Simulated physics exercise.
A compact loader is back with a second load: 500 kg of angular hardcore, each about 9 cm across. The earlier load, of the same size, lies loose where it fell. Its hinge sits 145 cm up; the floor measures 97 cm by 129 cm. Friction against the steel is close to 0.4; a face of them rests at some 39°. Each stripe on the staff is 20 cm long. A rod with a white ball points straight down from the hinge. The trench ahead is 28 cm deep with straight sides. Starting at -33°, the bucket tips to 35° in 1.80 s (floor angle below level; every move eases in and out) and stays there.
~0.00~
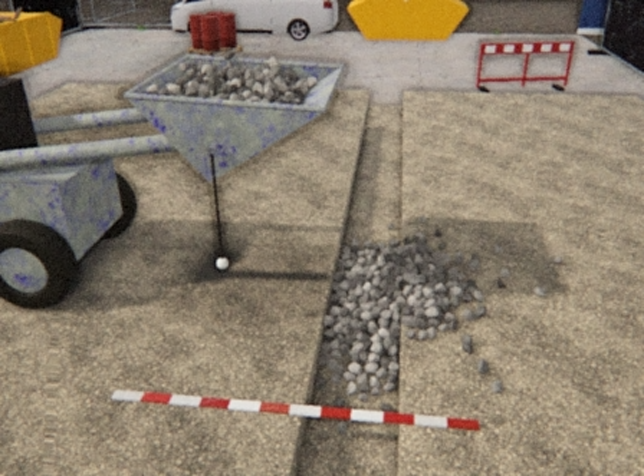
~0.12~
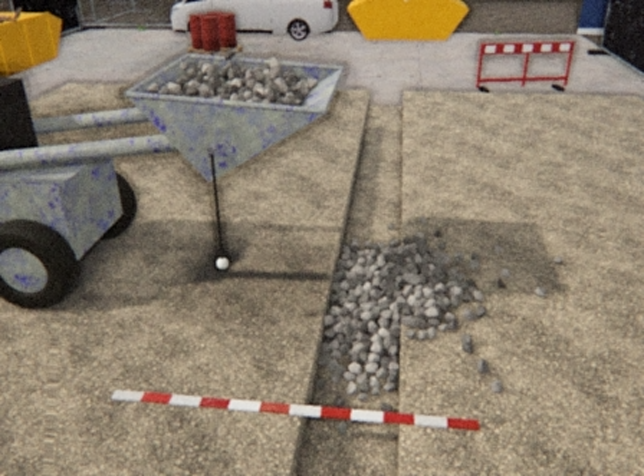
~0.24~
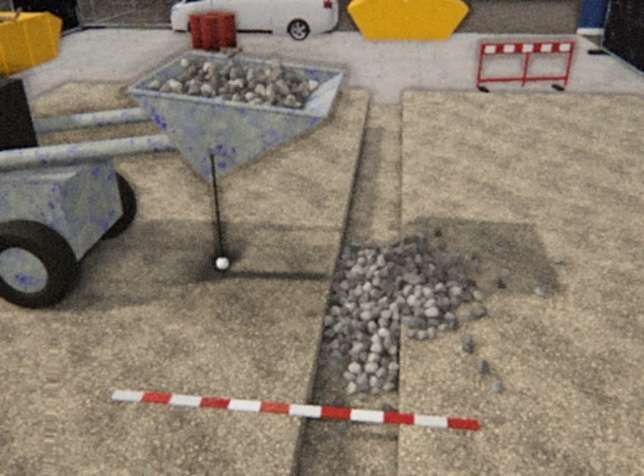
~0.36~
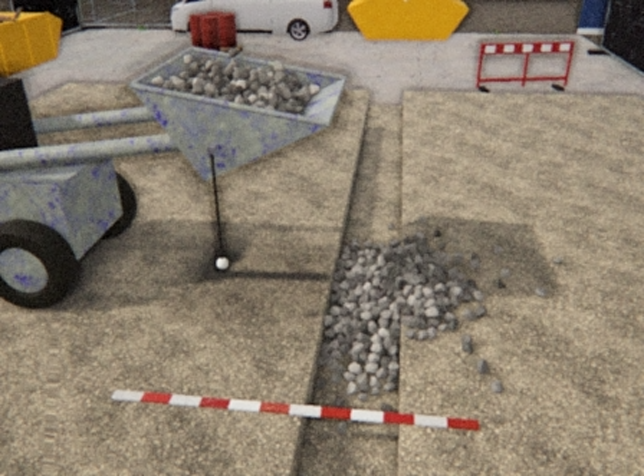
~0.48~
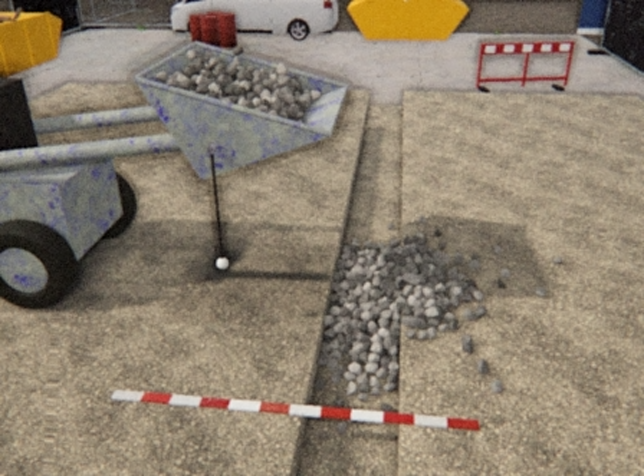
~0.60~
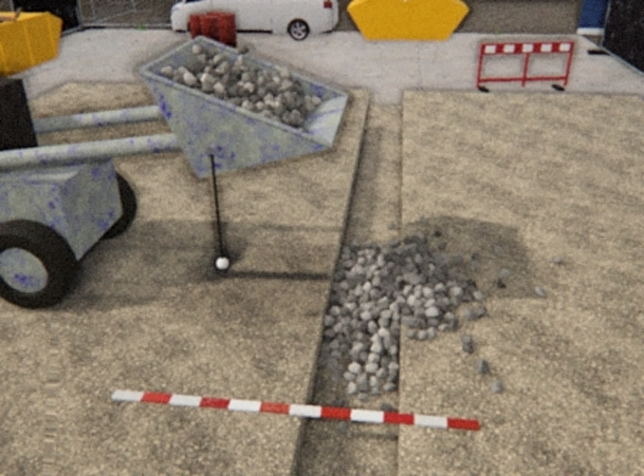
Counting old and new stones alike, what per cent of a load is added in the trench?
Some 88 per cent is added.
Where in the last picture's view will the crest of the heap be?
Near (372, 258).
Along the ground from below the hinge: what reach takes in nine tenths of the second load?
About 130 cm.
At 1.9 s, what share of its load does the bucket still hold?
Roughly 65 per cent is still inside.
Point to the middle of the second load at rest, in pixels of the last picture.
Their middle is at about (361, 281).
After 1.4 s the floor is at 24°; in per cent of one load, 99 in the bucket, 76 in the trench, 24 past the trench; the foremost stones are at (506, 280).
After 1.9 s the floor is at 35°; in per cent of one load, 63 in the bucket, 11 short of the trench, 102 in the trench, 24 past the trench; the foremost stones are at (506, 280).
After 2.2 s the floor is at 35°; in per cent of one load, 24 in the bucket, 7 short of the trench, 144 in the trench, 25 past the trench; the foremost stones are at (506, 280).
After 5.1 s the floor is at 35°; in per cent of one load, 0 in the bucket, 5 short of the trench, 164 in the trench, 31 past the trench; the foremost stones are at (506, 270). Net gain in the trench, 88.
